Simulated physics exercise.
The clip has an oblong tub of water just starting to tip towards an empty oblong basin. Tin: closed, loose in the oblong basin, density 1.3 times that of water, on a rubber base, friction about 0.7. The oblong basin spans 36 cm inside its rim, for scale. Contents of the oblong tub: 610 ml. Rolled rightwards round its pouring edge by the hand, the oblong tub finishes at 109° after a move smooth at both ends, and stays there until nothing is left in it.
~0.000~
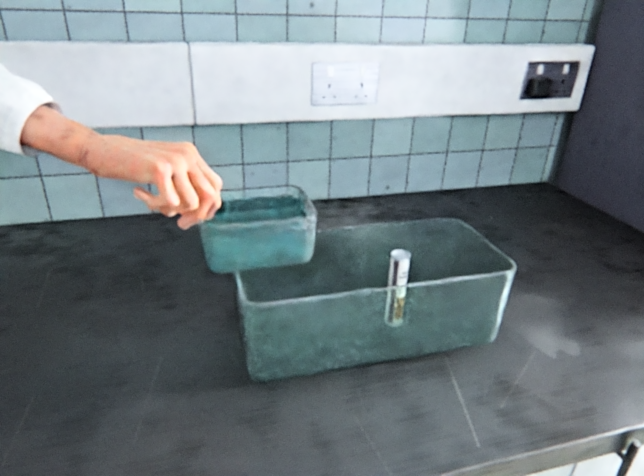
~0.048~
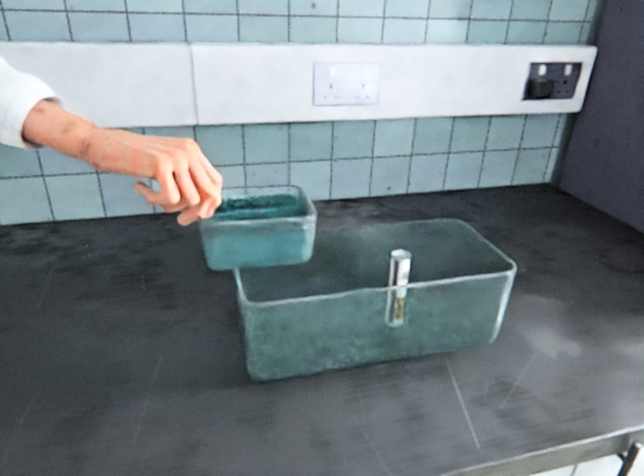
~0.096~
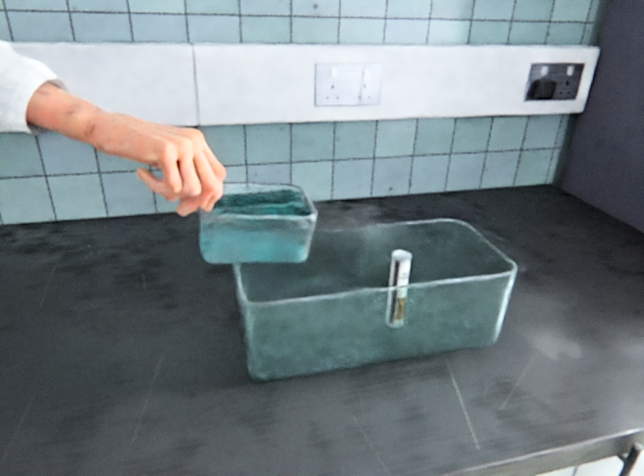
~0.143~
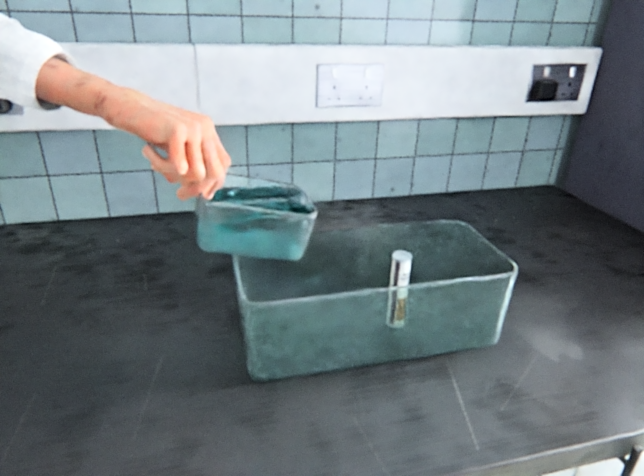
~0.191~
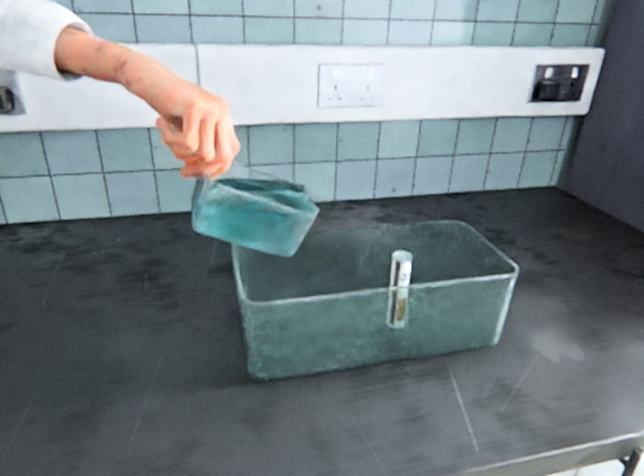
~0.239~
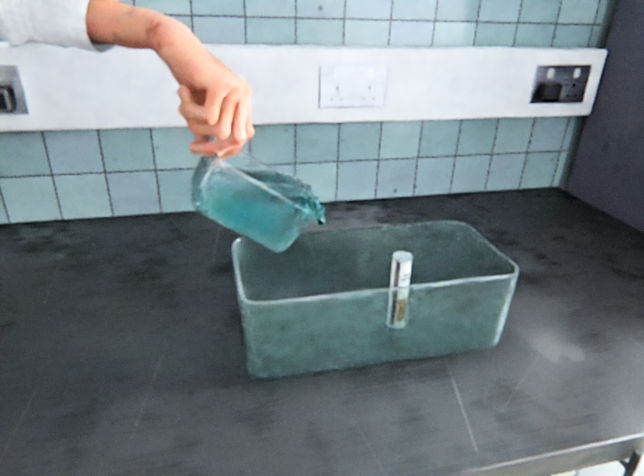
On a dark worktop against a pale tiled wall with sockets, a hand holds a small oblong tub of blue-green water beside a larger glass basin with a slim upright tin inside. The hand rises, tilting the tub rightwards, slowly then more steeply, until water reaches over its right rim.
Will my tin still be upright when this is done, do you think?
It tumbles.
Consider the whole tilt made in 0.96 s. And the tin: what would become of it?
The tin stays balanced.
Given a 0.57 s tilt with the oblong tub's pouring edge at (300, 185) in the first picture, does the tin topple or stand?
Then the tin comes down.
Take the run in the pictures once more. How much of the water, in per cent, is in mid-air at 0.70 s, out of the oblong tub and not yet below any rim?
About 4 % of the total.
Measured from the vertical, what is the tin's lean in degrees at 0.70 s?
It sits at roughly 15°.
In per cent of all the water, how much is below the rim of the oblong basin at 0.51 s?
Estimate - around 28 in a hundred parts.
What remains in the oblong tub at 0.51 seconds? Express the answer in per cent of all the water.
20 %.
By 0.51 s the tilt is 99° and 20 per cent is still to pour; the tin stands where it began.
By 0.70 s the tilt is 109° and 0 per cent is still to pour; the tin leans 15°.
By 0.91 s the tilt is 109° and 0 per cent is still to pour; the tin lies on its side.
By 1.13 s the tilt is 109° and 0 per cent is still to pour; the tin lies on its side.
At rest the tin lies on its side.
